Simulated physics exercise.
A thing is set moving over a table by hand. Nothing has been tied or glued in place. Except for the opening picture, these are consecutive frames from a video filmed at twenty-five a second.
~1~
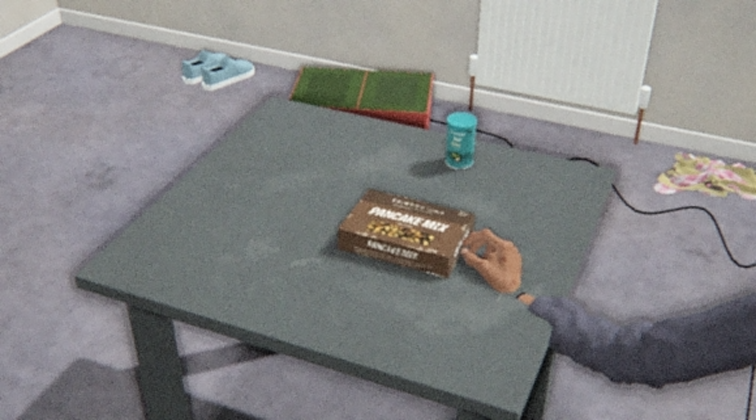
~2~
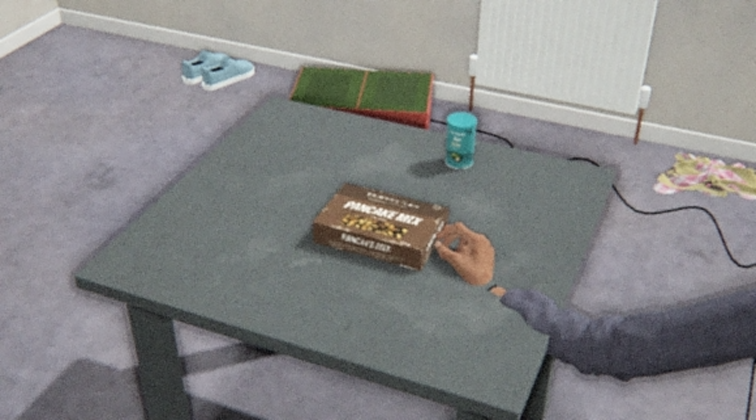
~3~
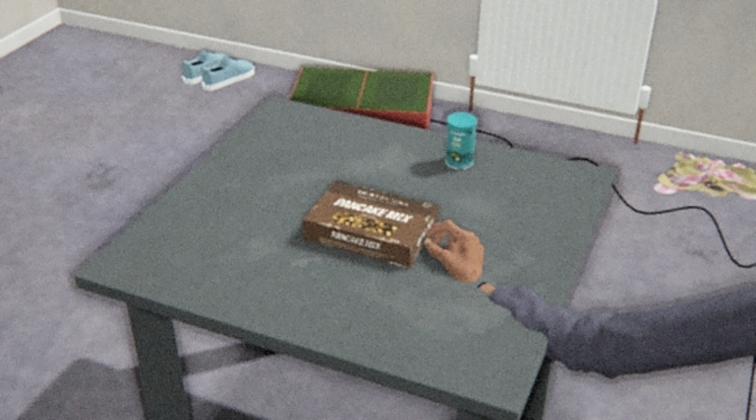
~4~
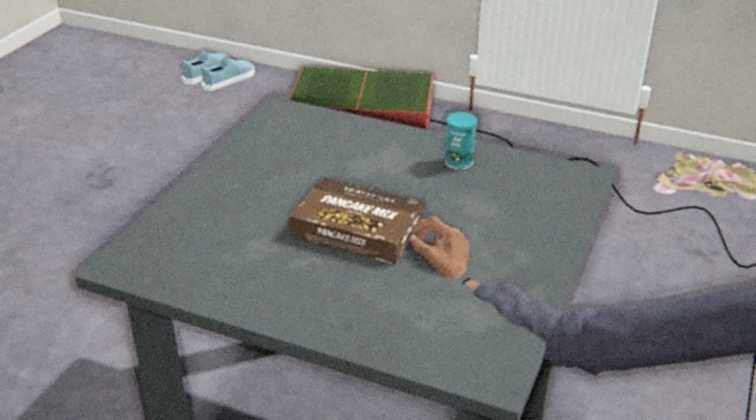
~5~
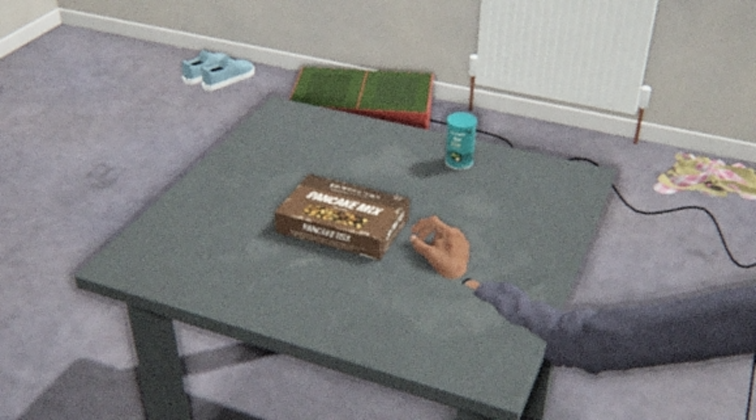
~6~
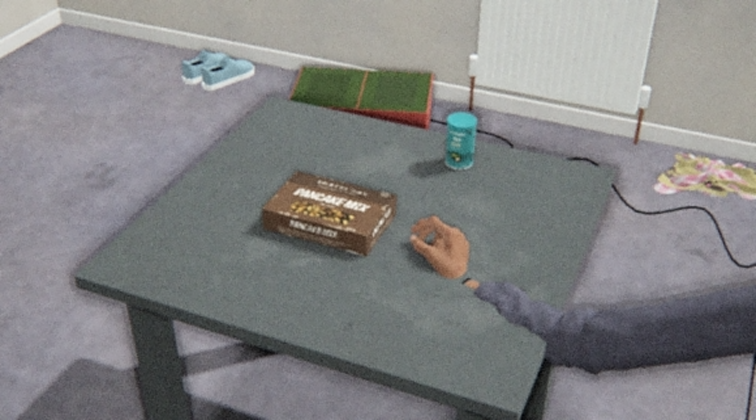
A brown box of pancake mix slides leftward across a dark table as a hand at its right side pushes it. The hand then stops and stays in place while the box keeps gliding a little farther left and slightly toward the back, opening a gap between them.
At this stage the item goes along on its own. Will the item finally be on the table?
Watch - it keeps to the tabletop.
Then, 0.10 s later than the last frame, brown packet moved a little near (305, 206).
Then, 0.20 s later than the last frame, brown packet moved about its own width near (291, 202).
Then, 0.30 s later than the last frame, brown packet moved about its own width near (286, 201).
When it is over, moved from the start, brown packet. End places, in pixels of the last picture, brown packet near (286, 201).
